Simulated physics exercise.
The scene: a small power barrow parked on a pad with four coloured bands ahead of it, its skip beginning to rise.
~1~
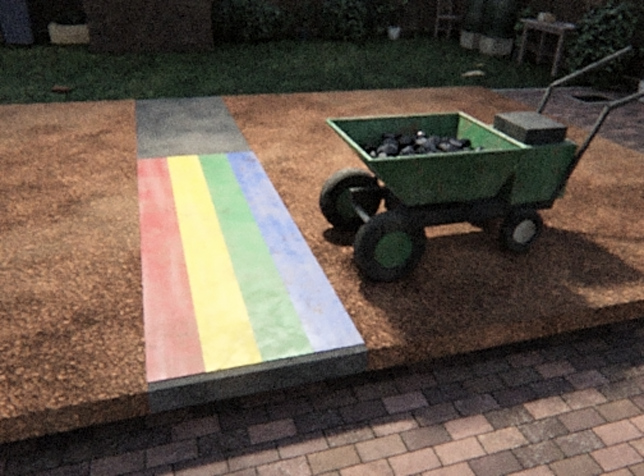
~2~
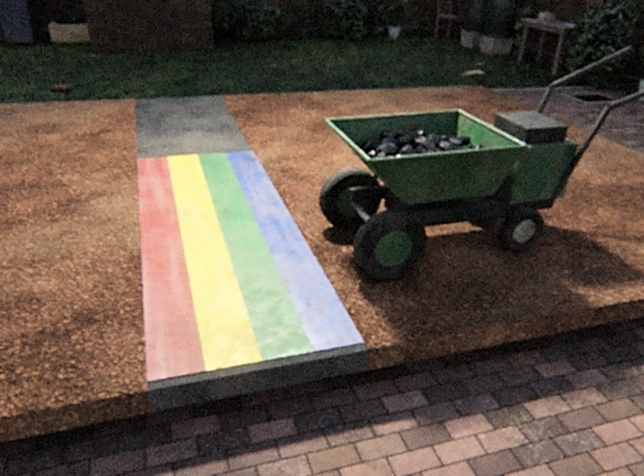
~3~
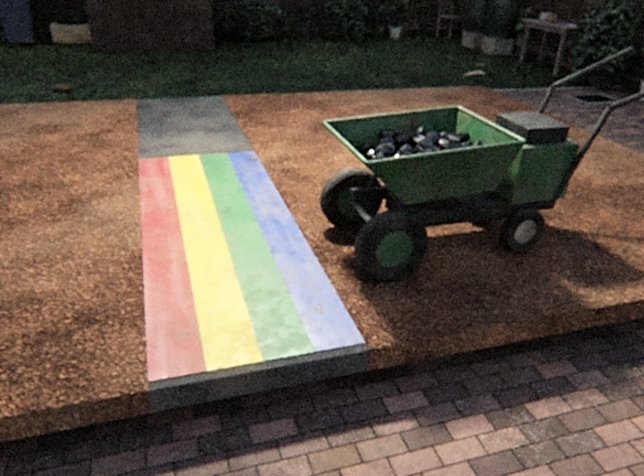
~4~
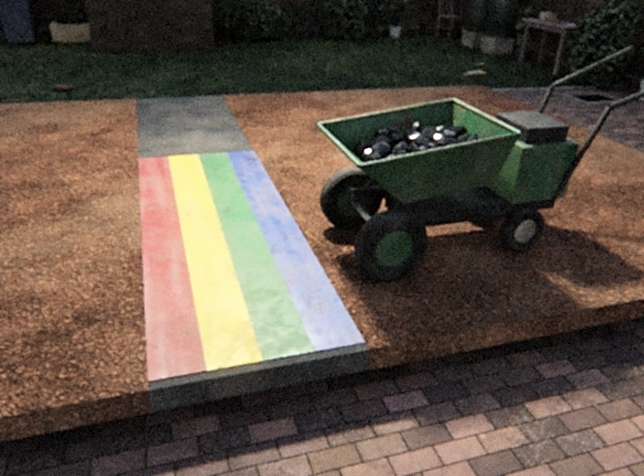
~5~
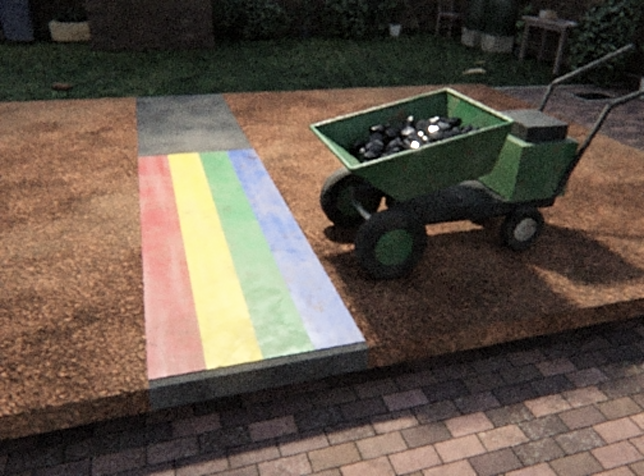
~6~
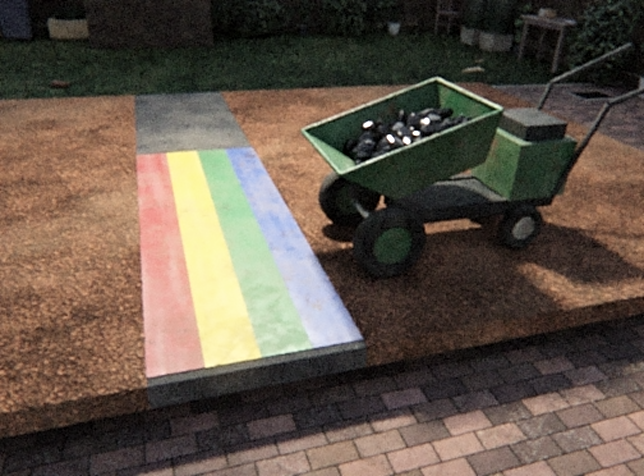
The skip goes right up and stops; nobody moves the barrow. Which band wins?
The green strip carries the most.
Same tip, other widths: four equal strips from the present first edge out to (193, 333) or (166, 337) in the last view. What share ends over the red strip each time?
About 10 and 10 per cent.
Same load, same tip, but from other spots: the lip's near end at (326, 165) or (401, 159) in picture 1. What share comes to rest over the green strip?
About 10 and 30 per cent.
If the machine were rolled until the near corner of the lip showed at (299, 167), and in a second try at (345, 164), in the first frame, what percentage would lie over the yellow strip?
Near 20 % and 40 %.
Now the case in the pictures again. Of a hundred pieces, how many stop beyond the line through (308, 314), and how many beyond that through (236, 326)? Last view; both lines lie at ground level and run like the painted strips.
Roughly 80 per cent, and 30 per cent.
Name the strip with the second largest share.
In second place: Yellow.
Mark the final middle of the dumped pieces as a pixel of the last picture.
At about (235, 256).
Soon, skip tipped steeply; all in the skip.
A while on, skip tipped right over; most in the skip; about a quarter over the green strip; a stray few over the yellow strip; a stray few falling.
Towards the end, skip tipped right over; about a quarter in the skip; a stray few over the blue strip; about a third over the green strip; about a quarter over the yellow strip; a small part over the red strip; a stray few off the paint.
Finally, skip tipped right over; about a quarter in the skip; a stray few over the blue strip; about a third over the green strip; about a quarter over the yellow strip; a small part over the red strip; a stray few off the paint.
